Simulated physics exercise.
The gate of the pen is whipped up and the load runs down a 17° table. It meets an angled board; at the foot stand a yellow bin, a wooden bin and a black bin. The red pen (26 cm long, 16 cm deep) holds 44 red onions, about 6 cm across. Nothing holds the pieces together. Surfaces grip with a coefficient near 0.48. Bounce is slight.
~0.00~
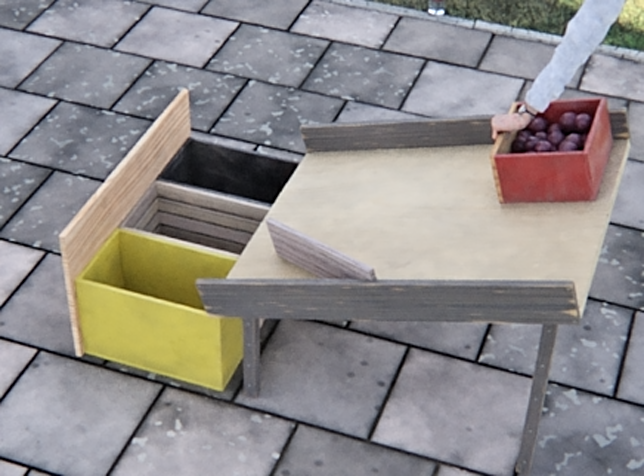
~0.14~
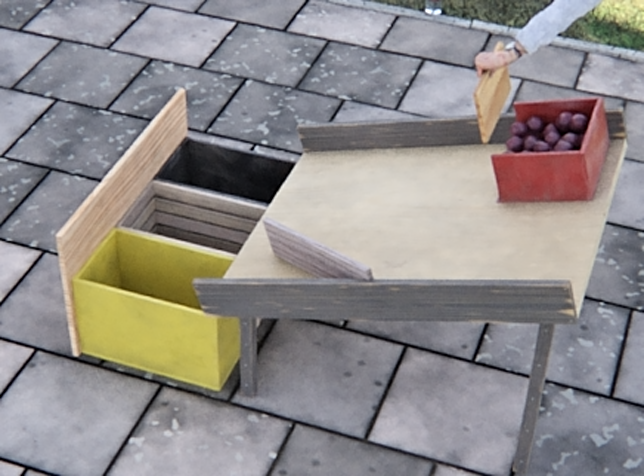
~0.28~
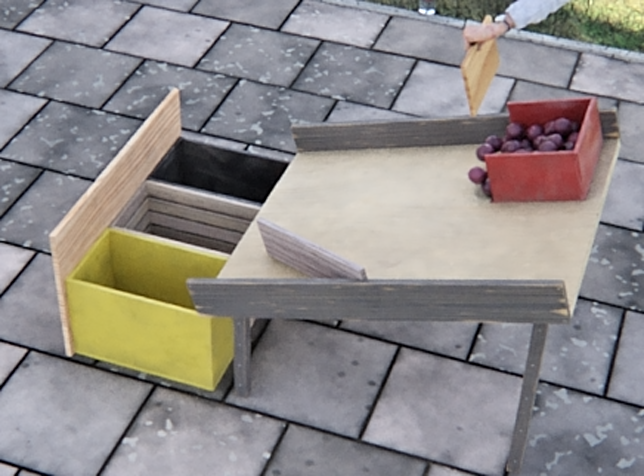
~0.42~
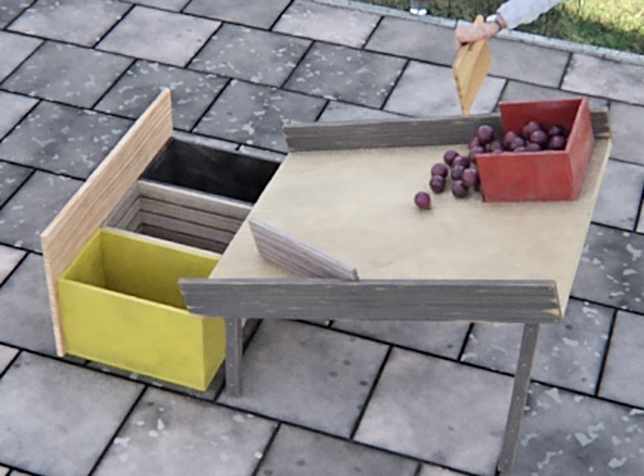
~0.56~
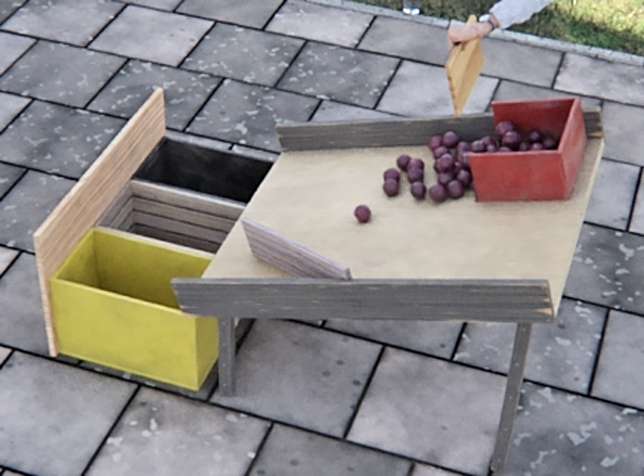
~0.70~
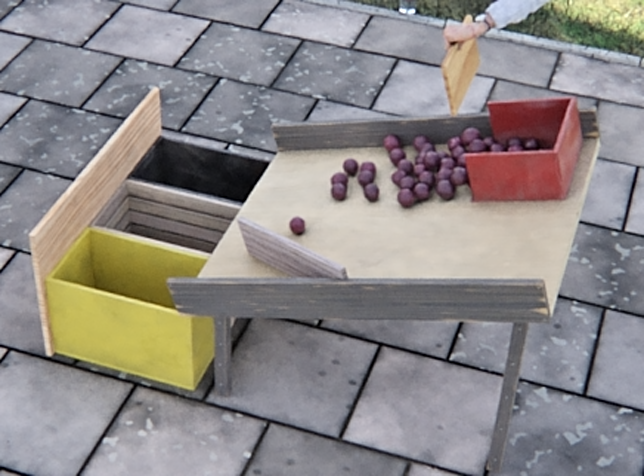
A hand lifts the wooden gate from a red pen on a sloping table, and dark red onions roll out and spread down the surface towards an angled board, beside yellow, wooden and black bins, as the view shifts slightly.
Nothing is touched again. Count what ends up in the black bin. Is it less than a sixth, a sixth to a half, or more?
More than half of the red onions end in the black bin.
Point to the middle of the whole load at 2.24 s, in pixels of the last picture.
At about (176, 236).
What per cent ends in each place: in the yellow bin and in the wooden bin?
Roughly 0 and 30 per cent.
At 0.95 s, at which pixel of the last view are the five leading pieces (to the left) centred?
Around (232, 196).
After 0.95 s, 40 on the slope and 4 in the air.
After 1.25 s, 1 in the yellow bin, 6 in the wooden bin, 8 in the black bin, 25 on the slope and 4 in the air.
After 1.69 s, 1 in the yellow bin, 12 in the wooden bin, 28 in the black bin and 3 in the air.
Final count (at 2.24 s), 1 in the yellow bin, 13 in the wooden bin and 30 in the black bin. Asked share, 30 of 44, 68 per cent.
